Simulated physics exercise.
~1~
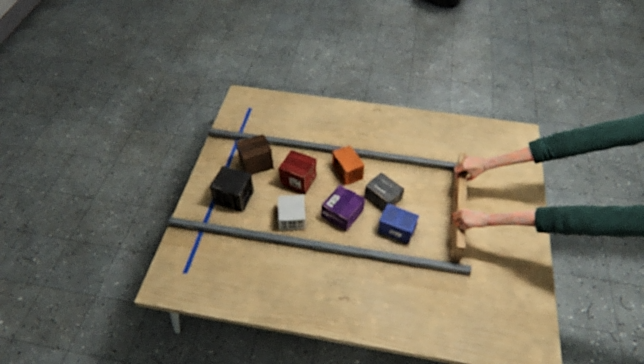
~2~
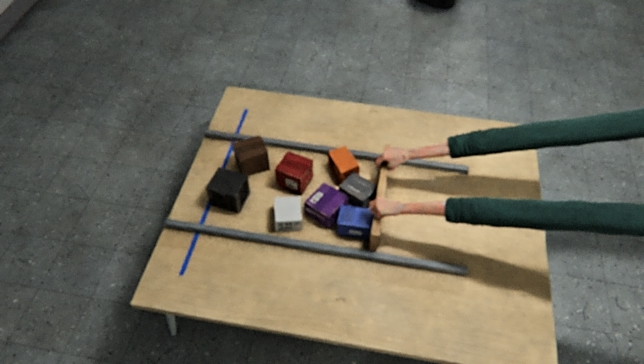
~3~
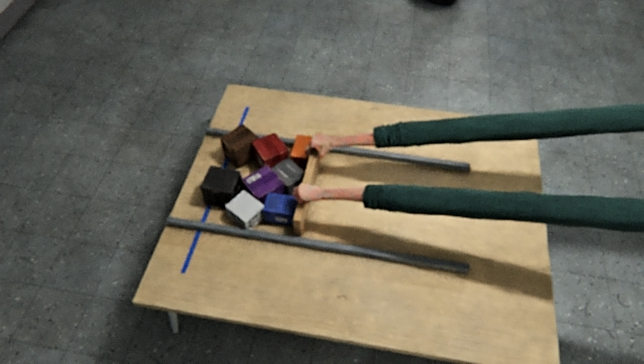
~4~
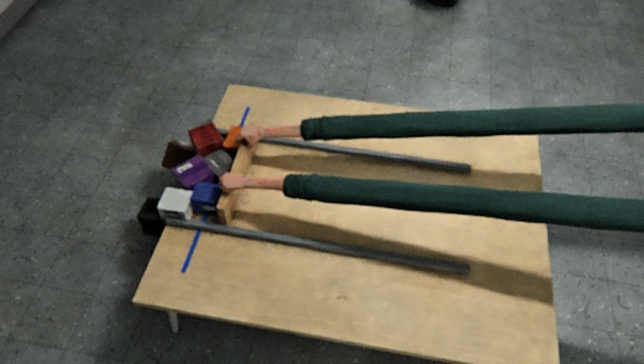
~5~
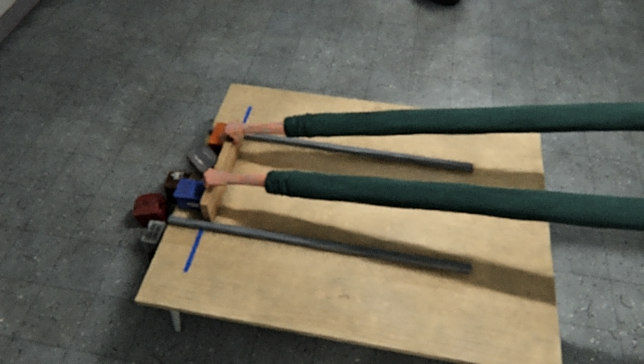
On a low wooden platform, two hands push a plank left, sweeping coloured boxes between battens until several topple off the edge.
